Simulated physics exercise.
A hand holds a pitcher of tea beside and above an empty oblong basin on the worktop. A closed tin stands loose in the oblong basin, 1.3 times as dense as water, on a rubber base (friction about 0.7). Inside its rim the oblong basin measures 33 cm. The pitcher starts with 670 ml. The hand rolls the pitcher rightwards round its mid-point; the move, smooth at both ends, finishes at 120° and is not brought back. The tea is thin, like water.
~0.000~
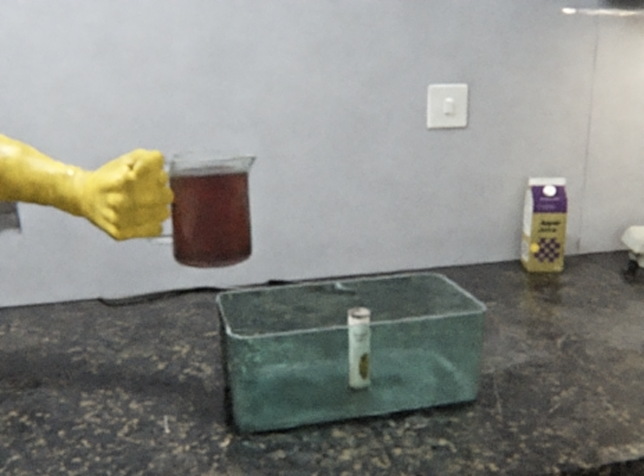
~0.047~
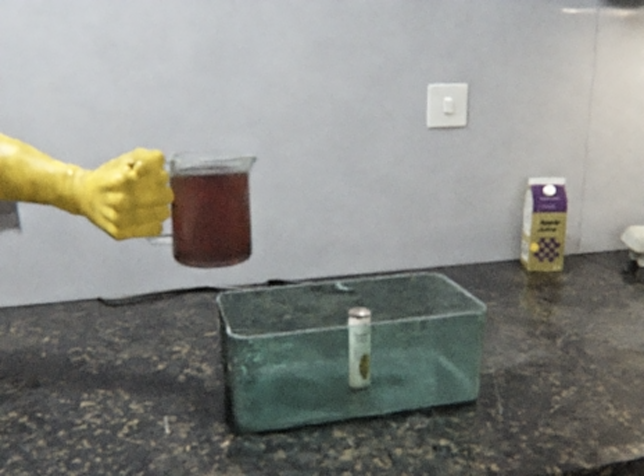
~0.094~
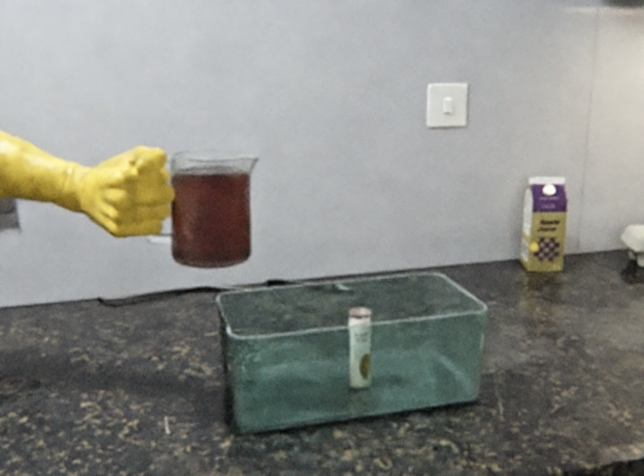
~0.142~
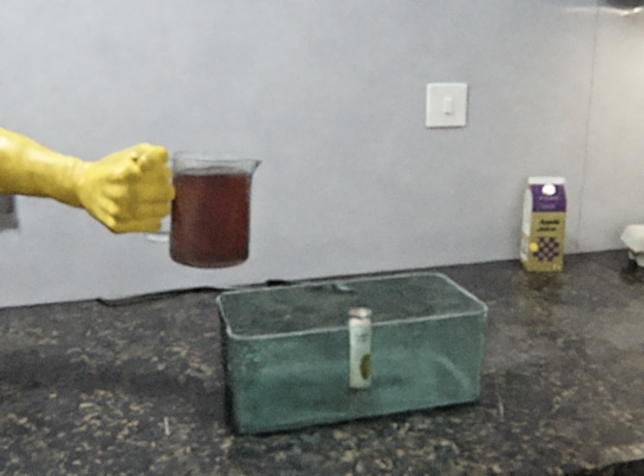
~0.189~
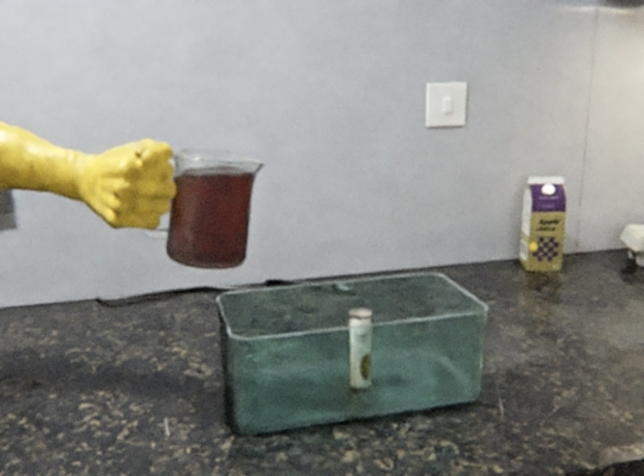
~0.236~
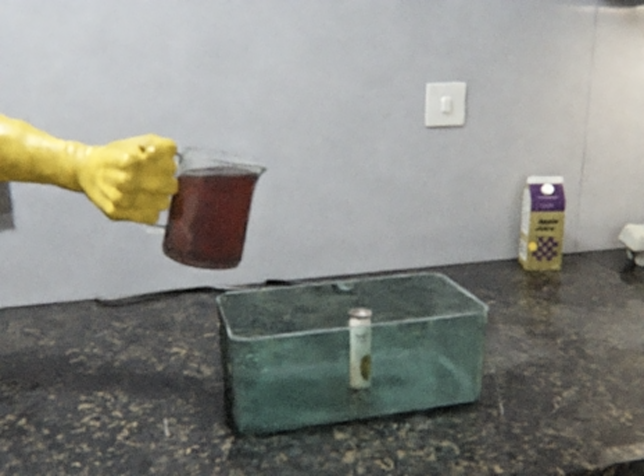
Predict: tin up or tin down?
The tin keeps standing.
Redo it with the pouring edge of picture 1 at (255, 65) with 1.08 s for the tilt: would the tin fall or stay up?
Then it goes over.
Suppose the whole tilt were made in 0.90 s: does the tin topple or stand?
Then it keeps standing.
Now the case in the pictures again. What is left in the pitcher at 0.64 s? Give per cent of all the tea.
Some 80 per cent.
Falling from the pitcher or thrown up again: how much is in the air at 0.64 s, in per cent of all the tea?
Some 16 per cent.
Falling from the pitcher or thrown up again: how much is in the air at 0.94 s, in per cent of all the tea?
Near 20 in a hundred.
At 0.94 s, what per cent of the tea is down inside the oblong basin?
Near 60 in a hundred.
By 0.64 s the tilt is 77° and 80 per cent is still to pour; the tin stands where it began.
By 0.94 s the tilt is 115° and 20 per cent is still to pour; the tin stands where it began.
By 1.24 s the tilt is 120° and 0 per cent is still to pour; the tin stands where it began.
By 1.58 s the tilt is 120° and 0 per cent is still to pour; the tin stands where it began.
At rest the tin stands where it began.
